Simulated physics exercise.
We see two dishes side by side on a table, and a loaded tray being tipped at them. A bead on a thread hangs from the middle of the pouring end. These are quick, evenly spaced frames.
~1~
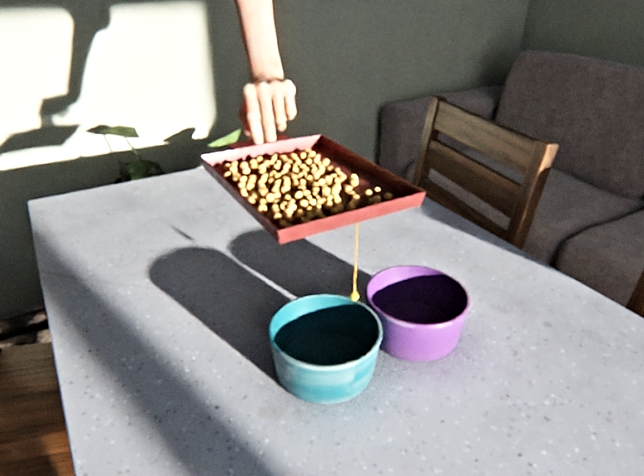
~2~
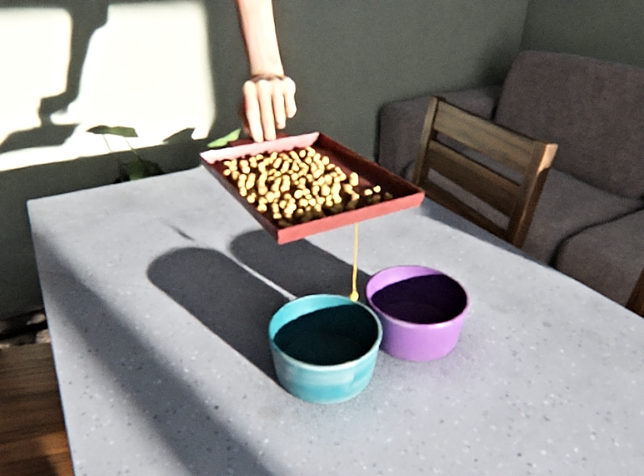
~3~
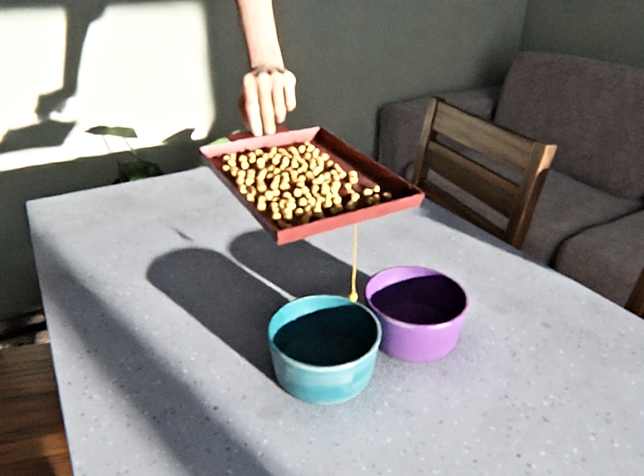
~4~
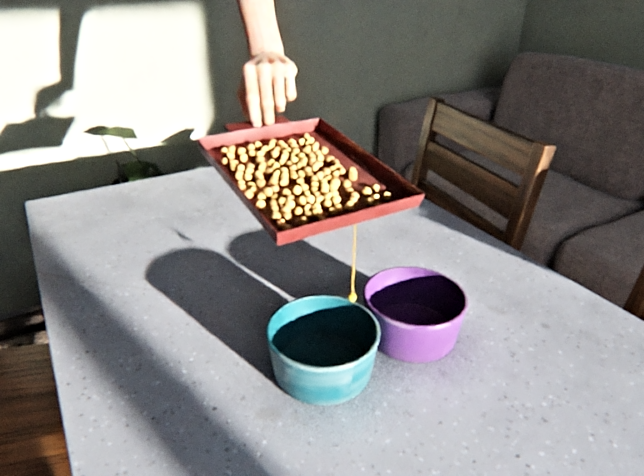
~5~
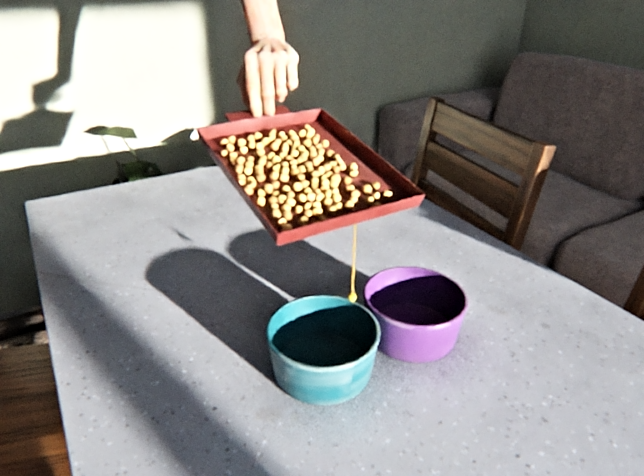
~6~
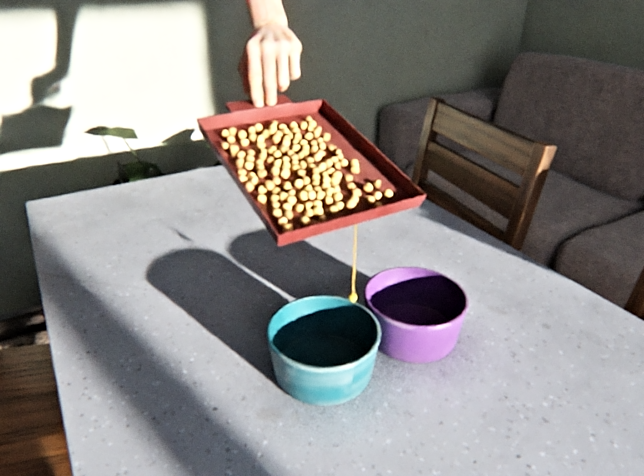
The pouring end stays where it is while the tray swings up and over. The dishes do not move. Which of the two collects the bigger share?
Fuller: The left-hand dish.
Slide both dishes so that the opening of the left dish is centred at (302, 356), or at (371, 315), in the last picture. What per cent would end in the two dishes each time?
In turn 90 and 50 in a hundred.
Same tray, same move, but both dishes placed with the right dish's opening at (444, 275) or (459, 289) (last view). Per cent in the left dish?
In turn 30 and 60 in a hundred.
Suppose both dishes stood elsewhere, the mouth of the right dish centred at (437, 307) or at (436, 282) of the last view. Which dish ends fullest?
One: Left. Two: The left one.
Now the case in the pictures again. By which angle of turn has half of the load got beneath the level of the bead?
At some 110 degrees.
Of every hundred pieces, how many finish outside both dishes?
Roughly 40 in a hundred.
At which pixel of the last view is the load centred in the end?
Close to (358, 375).
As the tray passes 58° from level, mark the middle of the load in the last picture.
Close to (335, 186).
Soon after the last picture, tray tipped steeply; all on the tray.
A little later, tray tipped right over; nearly all on the tray; a stray few in the left dish.
Later still, tray tipped past a quarter turn; about half in the left dish; a small part in the right dish; about a third outside both.
At rest, tray tipped past a quarter turn; about half in the left dish; a small part in the right dish; about a third outside both.
